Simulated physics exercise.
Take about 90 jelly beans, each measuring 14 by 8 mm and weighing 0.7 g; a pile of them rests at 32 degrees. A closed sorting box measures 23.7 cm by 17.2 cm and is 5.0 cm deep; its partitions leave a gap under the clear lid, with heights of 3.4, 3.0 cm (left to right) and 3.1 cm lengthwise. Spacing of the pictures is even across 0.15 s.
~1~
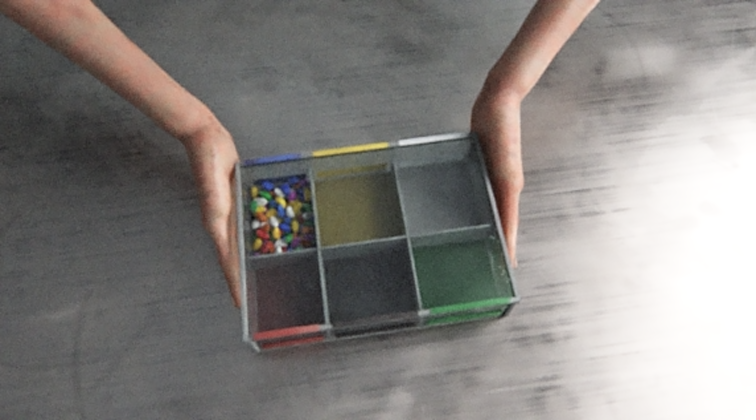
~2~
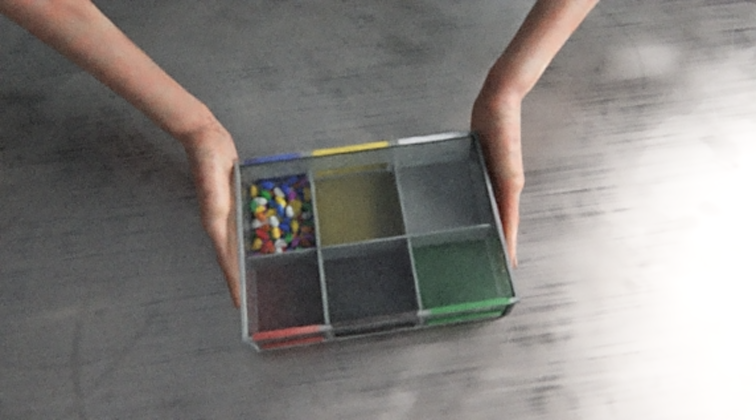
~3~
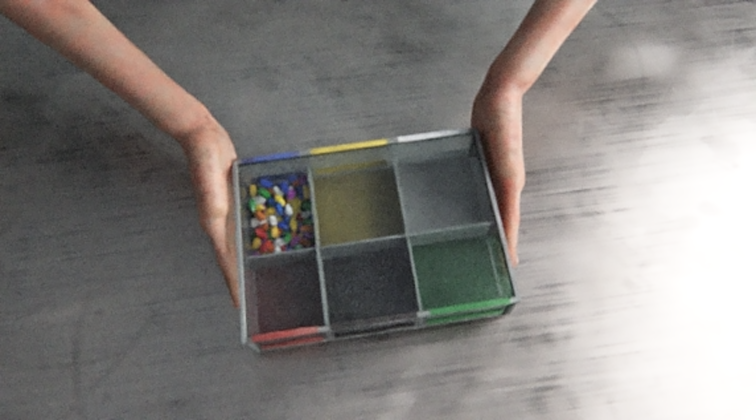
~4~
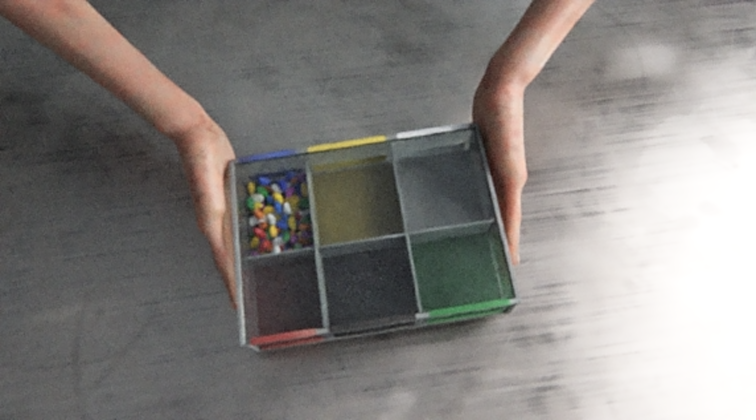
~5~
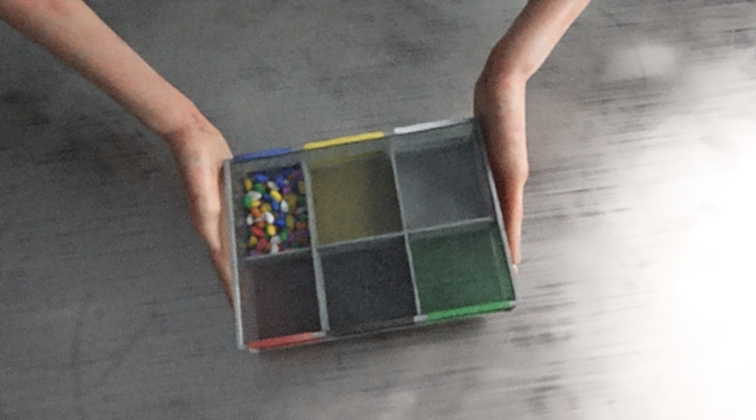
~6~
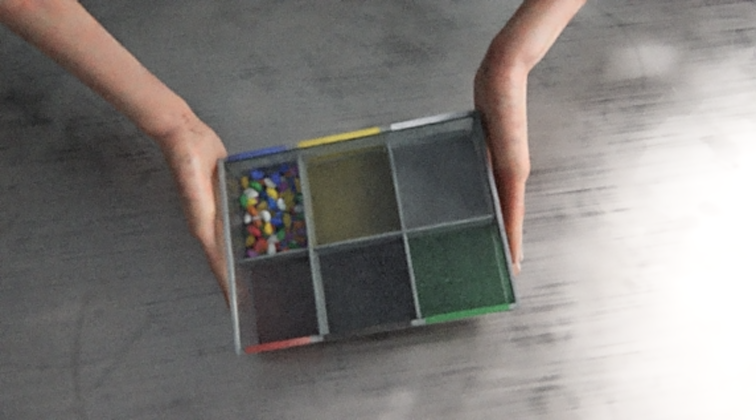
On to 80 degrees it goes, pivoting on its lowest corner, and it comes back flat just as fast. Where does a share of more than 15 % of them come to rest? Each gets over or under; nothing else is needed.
Red ends over. Blue ends over. Green ends under. Yellow ends under. White ends under. Black ends under.
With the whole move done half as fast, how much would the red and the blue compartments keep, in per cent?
Red 25 %, blue 75 %.
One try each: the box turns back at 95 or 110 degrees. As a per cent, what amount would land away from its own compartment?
45 % and 50 %.
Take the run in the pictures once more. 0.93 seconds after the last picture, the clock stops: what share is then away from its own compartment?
Near 35 per cent of it.
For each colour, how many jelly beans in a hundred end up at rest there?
Red 35; blue 65; green 0; yellow 0; white 0; black 0 (in a hundred).
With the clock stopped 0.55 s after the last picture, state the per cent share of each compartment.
Red 10 %, blue 90 %, green 0 %, yellow 0 %, white 0 %, black 0 %.
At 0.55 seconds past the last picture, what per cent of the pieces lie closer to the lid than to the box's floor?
Something like 40 percent of the pieces.
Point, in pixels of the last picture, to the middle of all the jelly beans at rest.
At about (272, 253).
Then, 0.55 s after the last picture, tilt 80 degrees; red 10 %, blue 90 %.
Then, 0.93 s after the last picture, tilt 34 degrees; red 35 %, blue 65 %.
Then, 1.37 s after the last picture, tilt 0 degrees; red 35 %, blue 65 %.
In the end, red 35 %, blue 65 %, green 0 %, yellow 0 %, white 0 %, black 0 %.
